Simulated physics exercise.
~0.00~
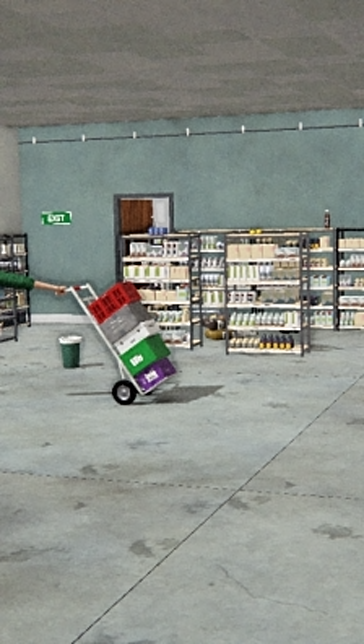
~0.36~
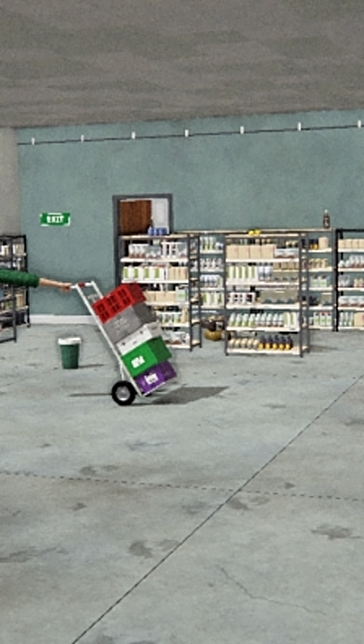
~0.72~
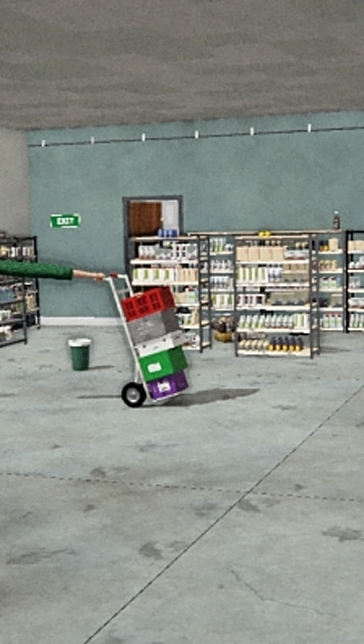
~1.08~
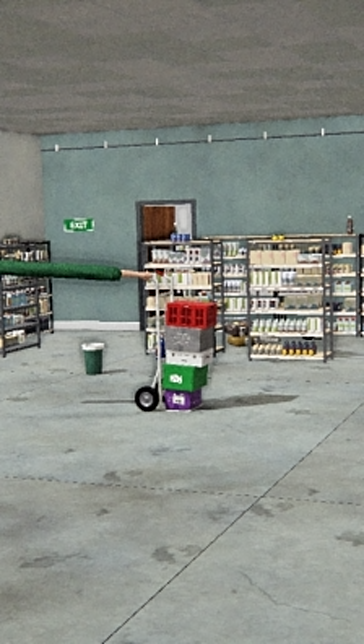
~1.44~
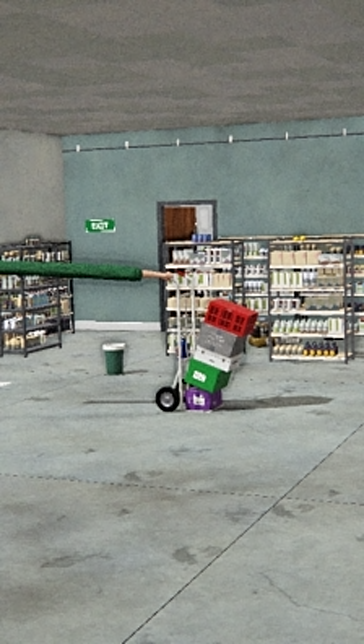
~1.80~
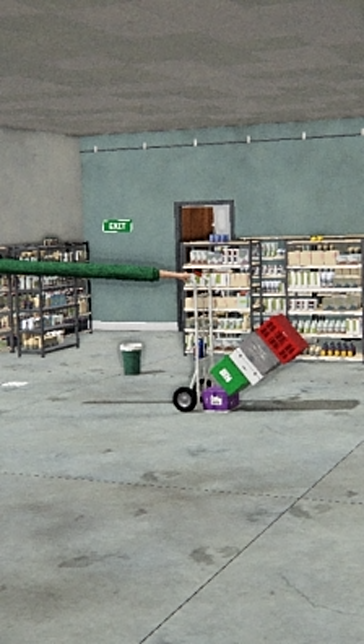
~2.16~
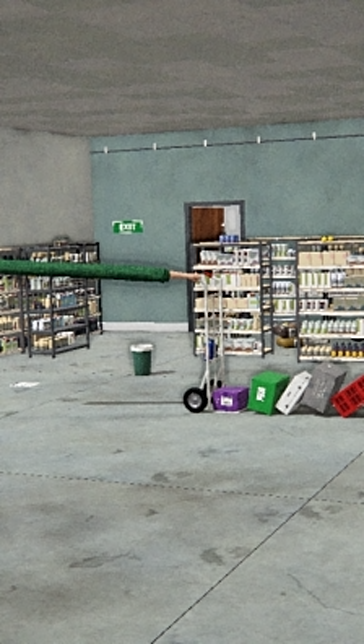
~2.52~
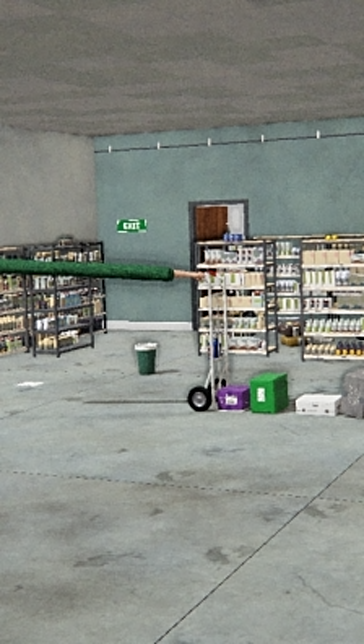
In a storeroom with a concrete floor, seen from the side, stocked shelves line a teal wall near a doorway and a green exit sign. A green-sleeved arm reaches in from the left, holding a tilted hand truck stacked with a red crate, a grey box, a white box, a green box and a purple box at the bottom. The arm swings the truck upright as the view drifts left. The upper four items keep tipping rightward and topple to the floor. The purple box stays beside the upright truck, with the green, white and grey ones strewn to its right and the red crate out of view.
